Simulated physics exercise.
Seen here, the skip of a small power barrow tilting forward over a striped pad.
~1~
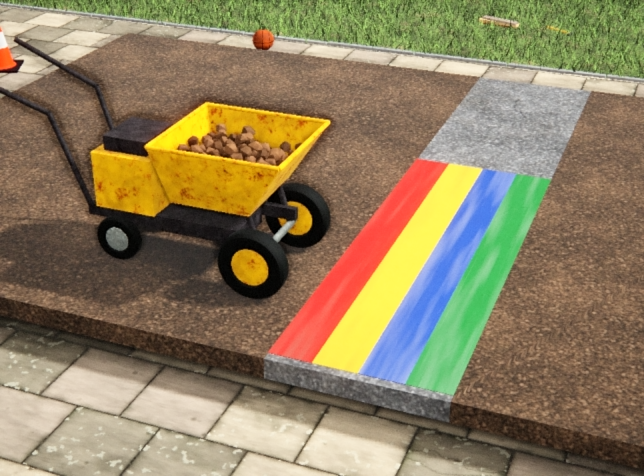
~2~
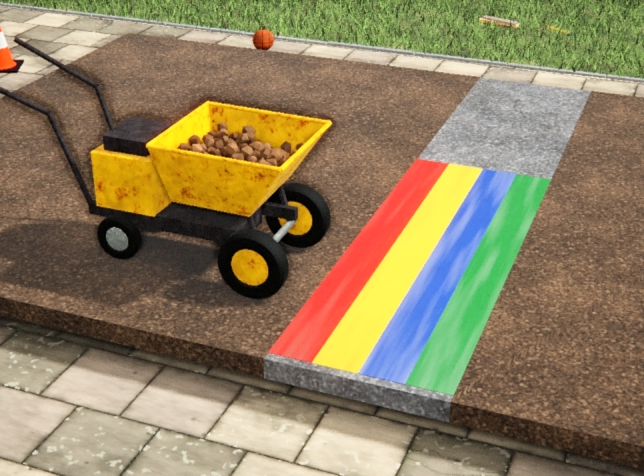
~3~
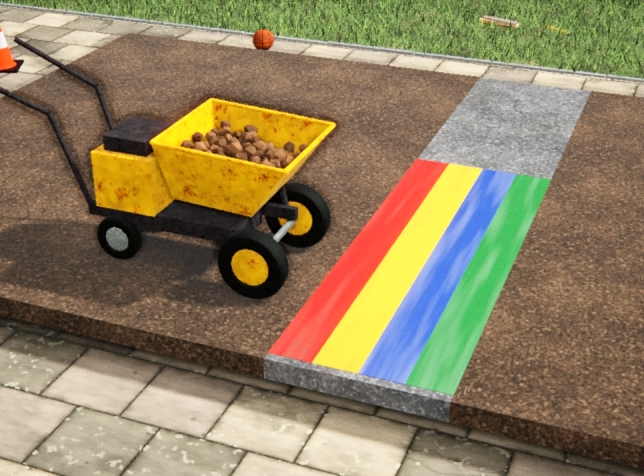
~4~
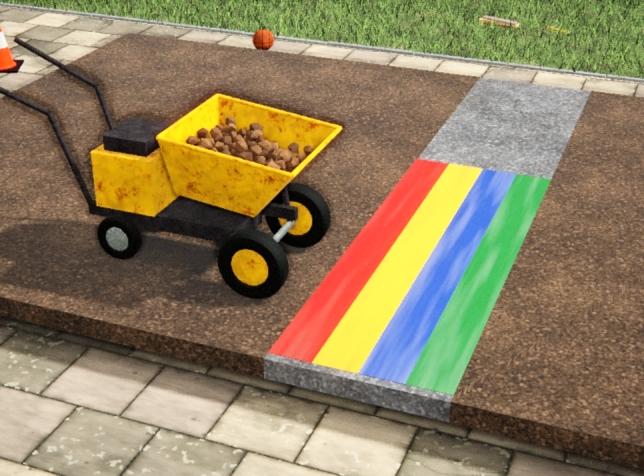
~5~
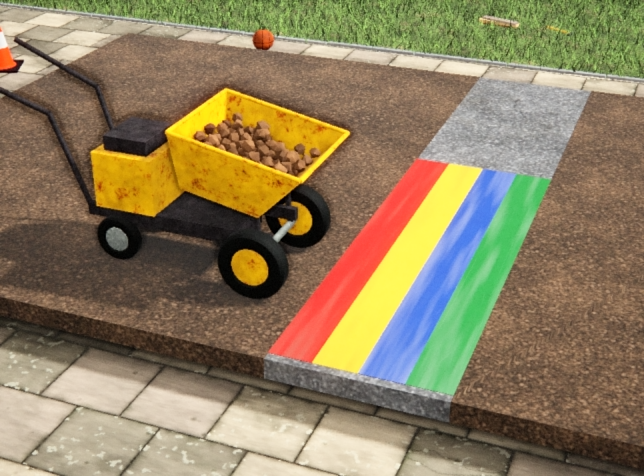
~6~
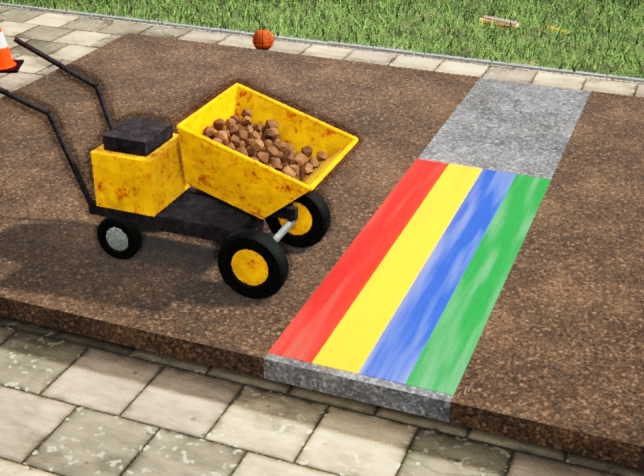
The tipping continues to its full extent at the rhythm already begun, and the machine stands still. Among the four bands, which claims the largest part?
The blue one claims the largest part.
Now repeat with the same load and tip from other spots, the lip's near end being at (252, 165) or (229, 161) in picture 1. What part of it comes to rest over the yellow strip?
I'd expect close to 40 per cent and then close to 40 per cent.
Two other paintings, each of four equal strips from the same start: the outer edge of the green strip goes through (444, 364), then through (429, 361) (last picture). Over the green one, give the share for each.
I'd say about 30 % for the first and about 30 % for the second.
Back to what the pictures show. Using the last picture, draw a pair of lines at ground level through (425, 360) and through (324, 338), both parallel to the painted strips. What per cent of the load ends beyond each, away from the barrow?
About 20 and 80 %.
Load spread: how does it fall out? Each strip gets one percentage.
Red 0 %, yellow 15 %, blue 35 %, green 20 %.
Shortly afterwards, skip tipped steeply; the whole lot in the skip.
Next, skip tipped right over; the bulk in the skip; a little over the yellow strip; a little over the blue strip; only a few over the green strip.
Some moments later, skip tipped right over; near a quarter in the skip; a little over the yellow strip; near a third over the blue strip; near a quarter over the green strip; only a few off the paint.
In the end, skip tipped right over; near a quarter in the skip; none at all over the red strip; near a quarter over the yellow strip; near a third over the blue strip; near a quarter over the green strip; only a few off the paint.
